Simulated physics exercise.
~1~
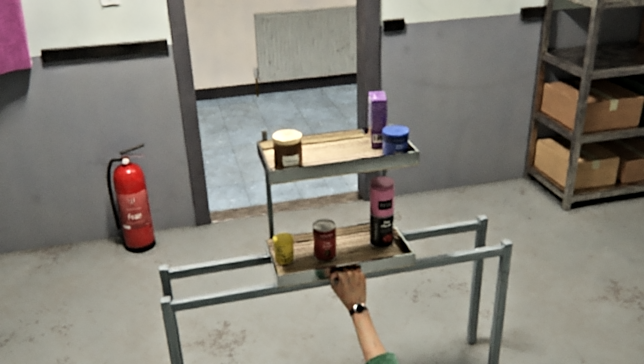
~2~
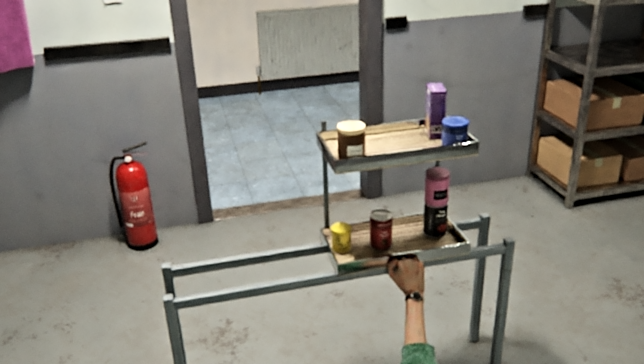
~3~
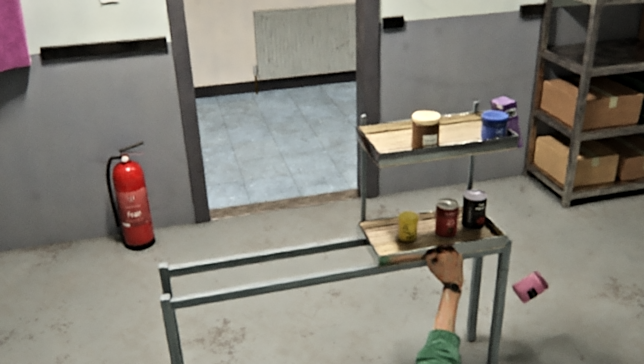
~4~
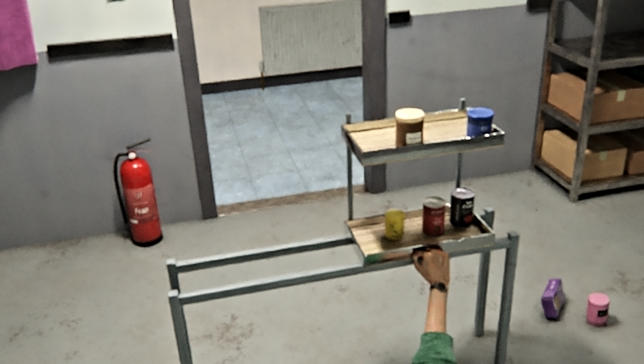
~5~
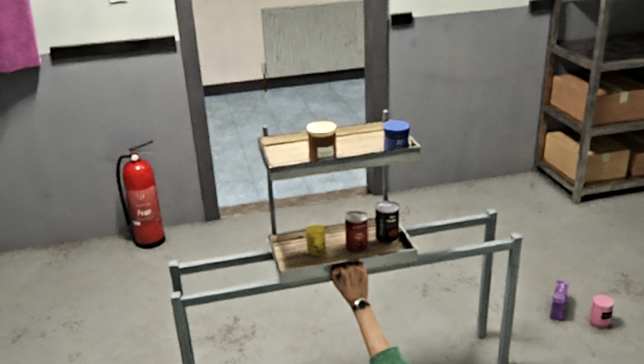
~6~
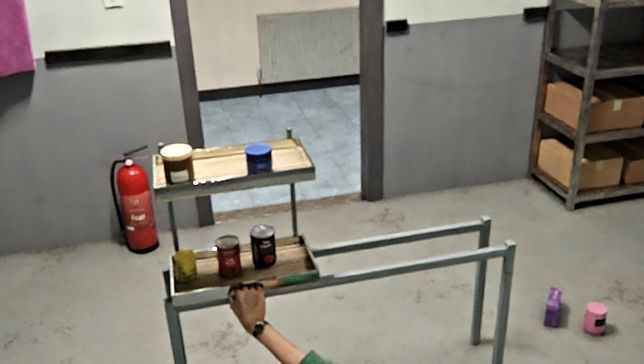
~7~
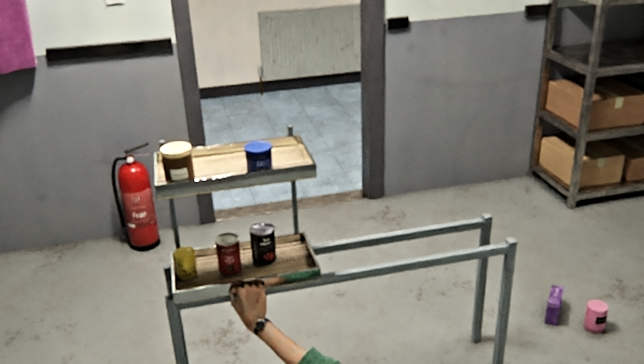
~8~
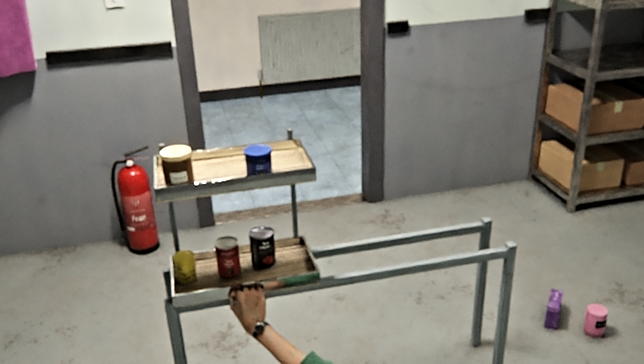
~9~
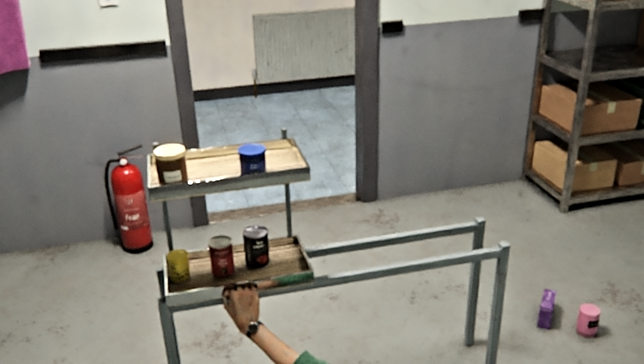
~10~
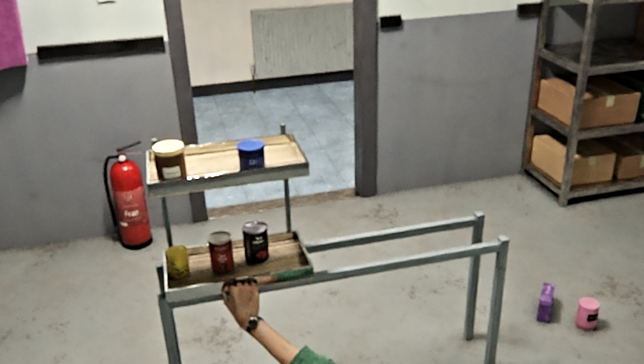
A two-level tray pushed by a hand slid right along its rails, and a pink jar and a purple carton tumbled off onto the floor; the tray then slid back to the far left and stayed there, still holding its other five containers.
